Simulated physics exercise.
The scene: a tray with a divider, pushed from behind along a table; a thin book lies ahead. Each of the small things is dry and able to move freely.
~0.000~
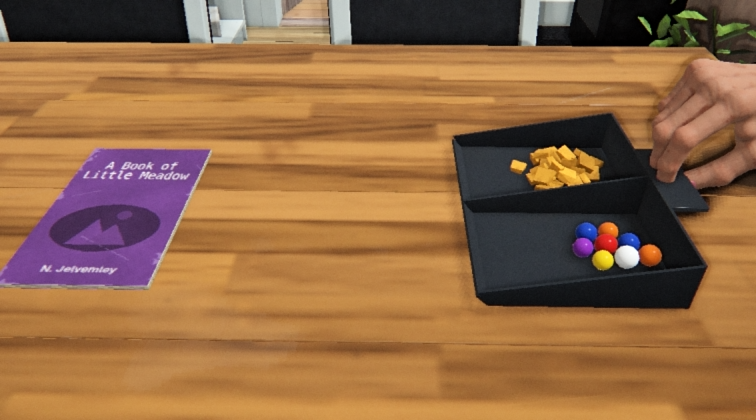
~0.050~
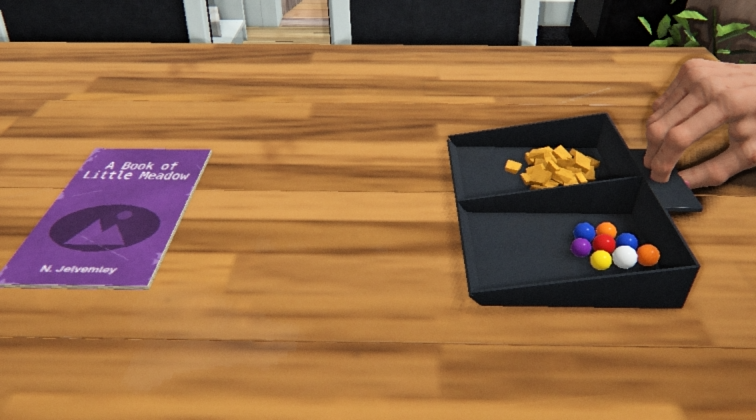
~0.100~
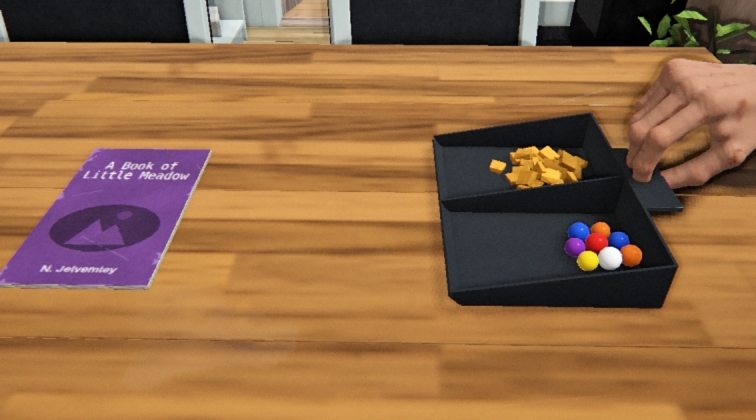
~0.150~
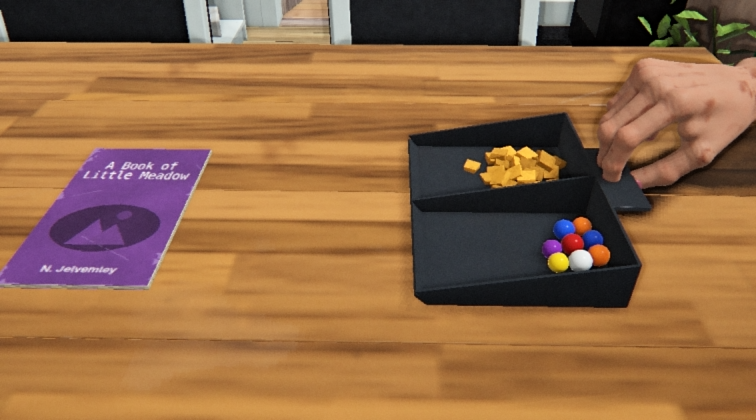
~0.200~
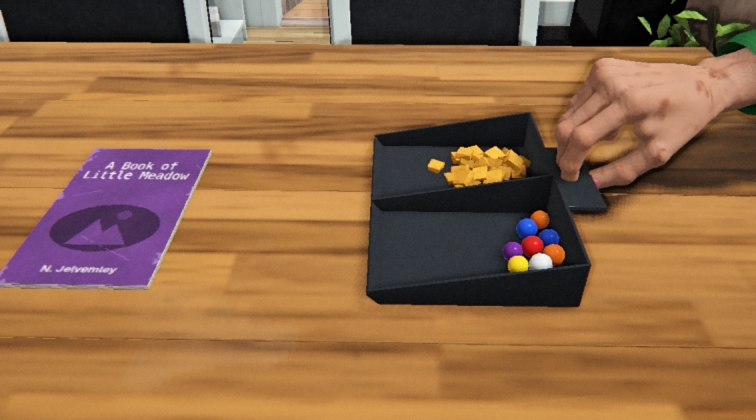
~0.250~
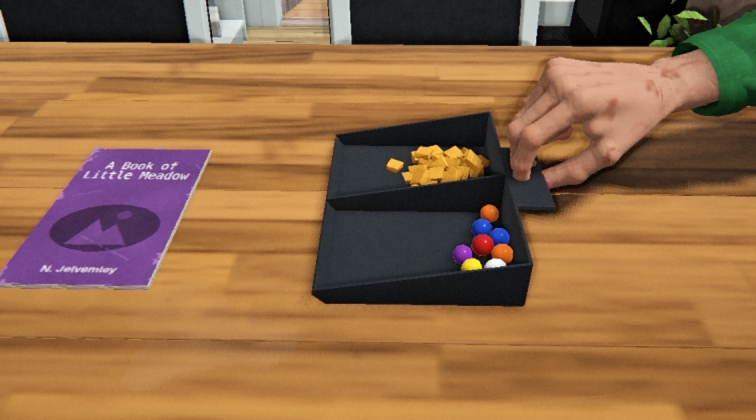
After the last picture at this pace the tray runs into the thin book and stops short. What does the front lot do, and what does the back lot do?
Front to back: The front lot lets some escape; the back lot is fully retained.
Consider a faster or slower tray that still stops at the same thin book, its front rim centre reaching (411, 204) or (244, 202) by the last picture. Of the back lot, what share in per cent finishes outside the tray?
Try 1: About 0 percent. Try 2: About 20 percent.
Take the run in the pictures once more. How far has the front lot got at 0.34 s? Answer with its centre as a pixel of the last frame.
Estimated centre: (398, 249).
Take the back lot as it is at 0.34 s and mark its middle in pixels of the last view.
I'd point at about (369, 169).
By 0.34 s, tray still sliding, front rim near (254, 202); front lot all inside; back lot all inside.
By 0.53 s, tray stopped at the thin book; front lot all inside, moved towards the front rim; back lot all inside, moved towards the front rim.
By 0.74 s, tray stopped at the thin book; front lot roughly two thirds out of the tray; back lot all inside, moved towards the front rim.
When it is over (1.5 s), tray stopped at the thin book; front lot roughly two thirds out of the tray; back lot all inside, moved towards the front rim.
